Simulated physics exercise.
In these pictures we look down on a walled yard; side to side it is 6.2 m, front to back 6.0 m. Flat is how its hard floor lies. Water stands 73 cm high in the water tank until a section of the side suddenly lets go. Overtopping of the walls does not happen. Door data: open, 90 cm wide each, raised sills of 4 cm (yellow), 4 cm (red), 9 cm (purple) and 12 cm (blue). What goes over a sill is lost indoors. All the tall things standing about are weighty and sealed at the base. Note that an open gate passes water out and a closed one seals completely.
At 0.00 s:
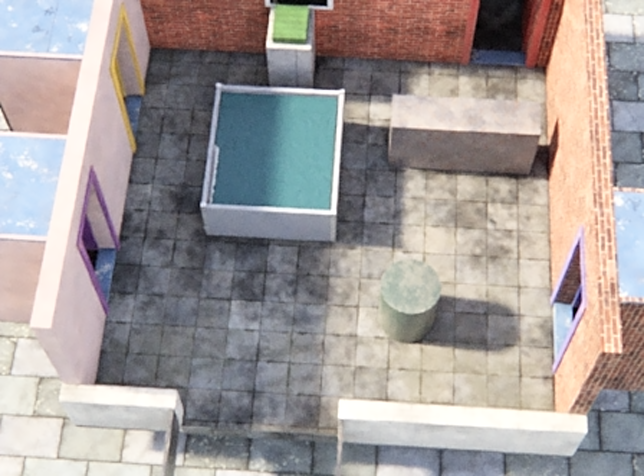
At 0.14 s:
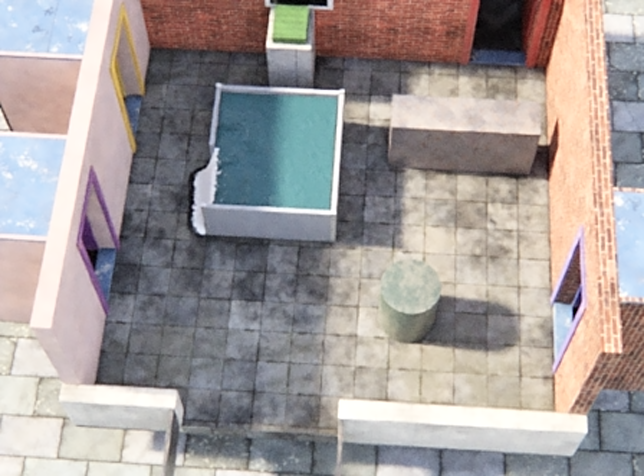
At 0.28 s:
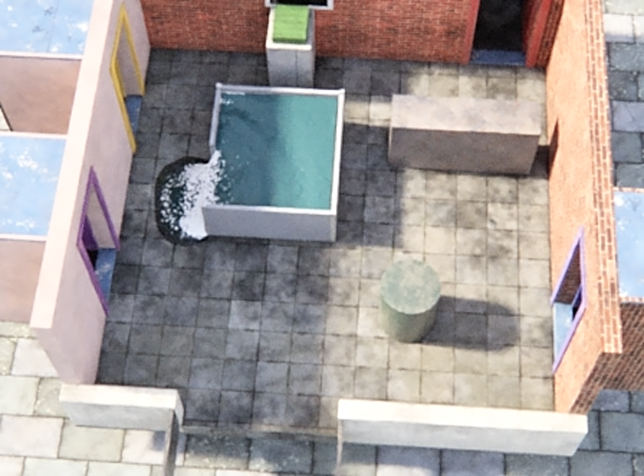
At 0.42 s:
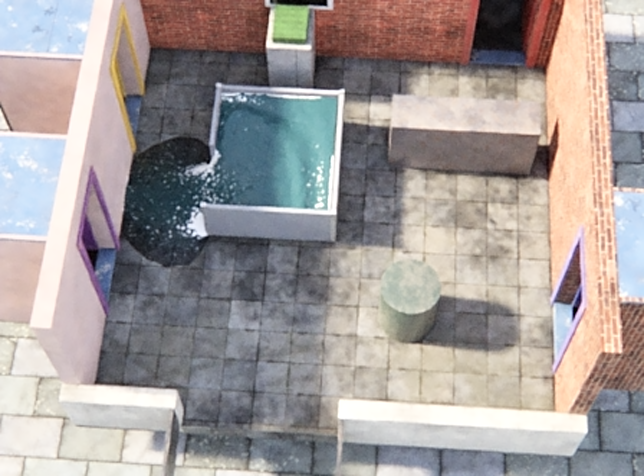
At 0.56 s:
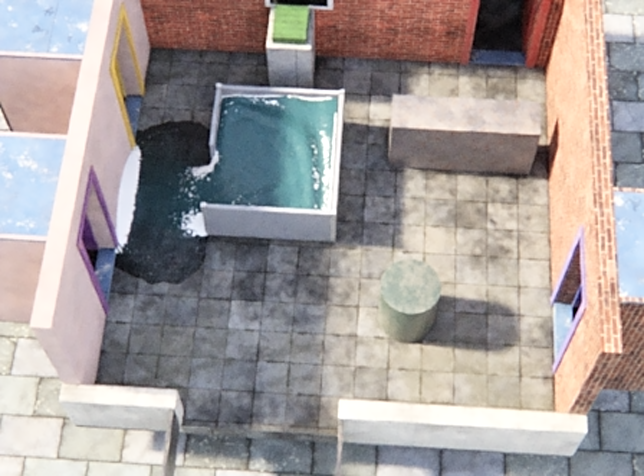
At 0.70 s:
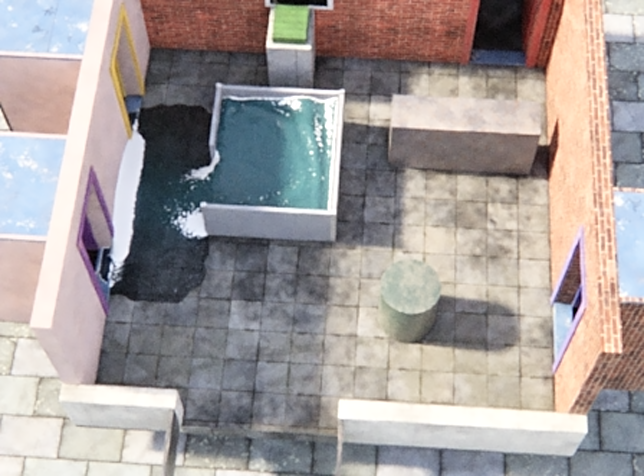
At the start, a pale square tank of still teal water stands in a walled, paved yard. Its left side gives way and foaming water pours through the gap, spreading in a dark pool across the paving. The pool reaches the left wall, froths white against it and widens along it both ways.
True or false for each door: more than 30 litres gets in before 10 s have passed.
Yellow door true, red door false, purple door true, blue door false.
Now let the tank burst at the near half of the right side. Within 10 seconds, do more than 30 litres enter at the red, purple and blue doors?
Note: Red beyond the mark, purple short of the mark, blue beyond the mark.
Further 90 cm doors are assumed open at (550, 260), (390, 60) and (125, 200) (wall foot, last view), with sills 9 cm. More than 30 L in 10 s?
In sequence the answers are less than that, less than that and more than that.
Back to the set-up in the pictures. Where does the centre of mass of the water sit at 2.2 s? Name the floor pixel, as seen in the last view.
Its balance point sits around (215, 203).
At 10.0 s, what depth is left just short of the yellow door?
It's some 9.0 centimetres deep.
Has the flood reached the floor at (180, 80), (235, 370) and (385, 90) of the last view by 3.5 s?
Well, the first is drenched, the next drenched, the last untouched by it.
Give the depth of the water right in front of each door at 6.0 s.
Readings (cm): Yellow = 12; red = 3; purple = 10; blue = 6.
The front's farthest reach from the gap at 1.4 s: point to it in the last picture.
That's around (93, 403) in the last picture.
After 1.4 s water covers 15 % of the floor and is deepest (50 cm) near (125, 205); yellow door 12 cm at the sill, 14 L in, red door not reached, purple door 23 cm at the sill, 16 L in, blue door not reached.
After 2.2 s water covers 30 % of the floor and is deepest (37 cm) near (125, 205); yellow door 11 cm at the sill, 35 L in, red door not reached, purple door 19 cm at the sill, 60 L in, blue door not reached.
After 3.5 s water covers 45 % of the floor and is deepest (27 cm) near (137, 206); yellow door 9 cm at the sill, 62 L in, red door not reached, purple door 15 cm at the sill, 91 L in, blue door not reached.
After 6.0 s water covers 75 % of the floor and is deepest (20 cm) near (262, 71); yellow door 12 cm at the sill, 106 L in, red door 3 cm at the sill, 0 L in, purple door 10 cm at the sill, 109 L in, blue door 6 cm at the sill, 0 L in.
After 10.0 s water covers 95 % of the floor and is deepest (10 cm) near (93, 403); yellow door 9 cm at the sill, 190 L in, red door 6 cm at the sill, 6 L in, purple door 7 cm at the sill, 112 L in, blue door 5 cm at the sill, 0 L in.
